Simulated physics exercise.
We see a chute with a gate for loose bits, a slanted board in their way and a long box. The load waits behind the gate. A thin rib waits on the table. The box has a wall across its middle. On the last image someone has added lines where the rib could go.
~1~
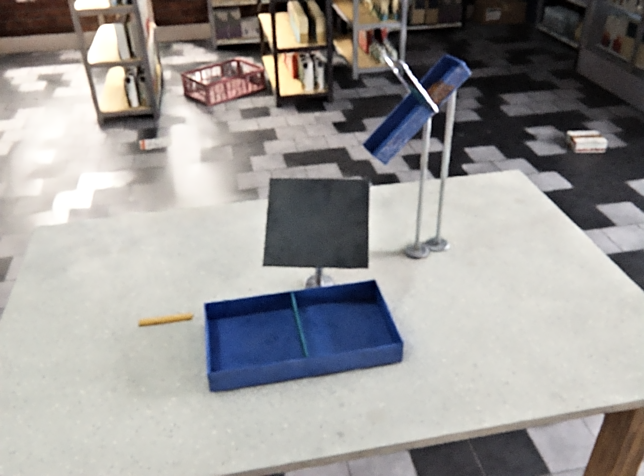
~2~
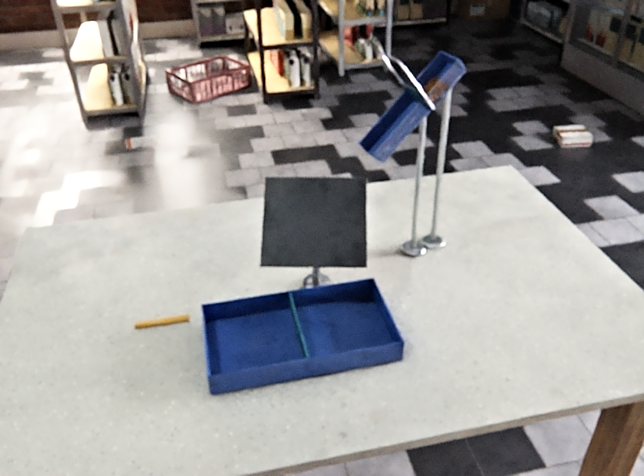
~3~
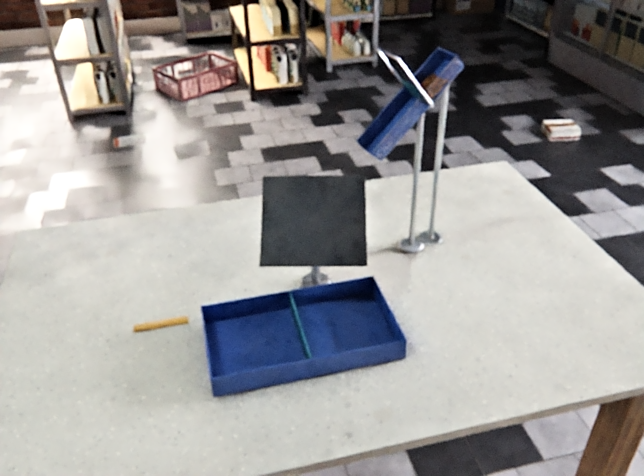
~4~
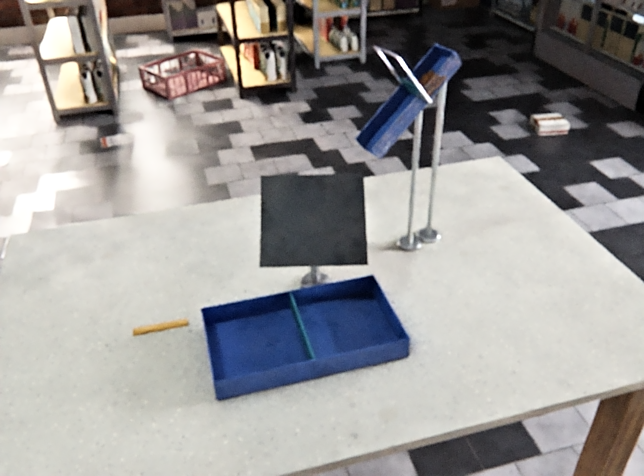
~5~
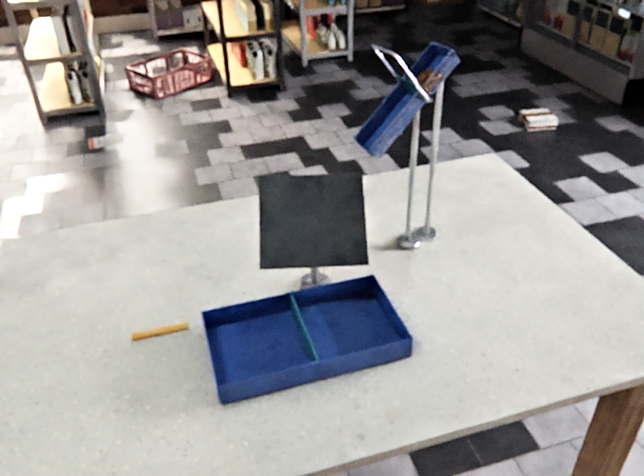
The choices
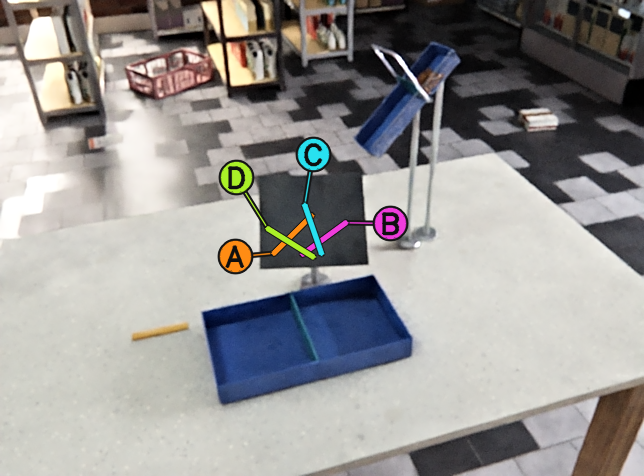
A pale table held a blue divided box, a dark slanted board, a thin yellowish rib and a raised blue chute with its gate shut, and only the view shifted slightly while everything stayed still.
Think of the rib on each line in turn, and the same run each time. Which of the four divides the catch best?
Line A does it best.
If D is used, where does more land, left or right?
More lands on the right.
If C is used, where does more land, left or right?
More lands on the right.
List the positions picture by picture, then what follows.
Load behind the gate (434, 93), cereal balls; lip of the chute (378, 160), sloping fairly steeply, in the first picture.
Middle of the board (315, 221), tilted fairly steeply; middle of its low edge (313, 267); of its high edge (316, 177), in the second picture.
Front corners of the box (211, 379) and (406, 340); front end of its middle wall (312, 359); gate still shut (411, 86), in the third picture.
Middle of the load (425, 84); lip (372, 154), in the fourth picture.
Middle of the load (423, 82); lip (370, 153), in the fifth picture.
On the marked copy, line A from (311, 215) to (273, 253); line B from (345, 222) to (302, 254); line C from (304, 205) to (321, 253); line D from (267, 228) to (313, 256).
With A, of what is caught, roughly half in the left half, roughly half in the right.
With B, of what is caught, almost all in the left half, about a tenth in the right.
With C, of what is caught, just a few in the left half, almost all in the right.
With D, of what is caught, just a few in the left half, almost all in the right.
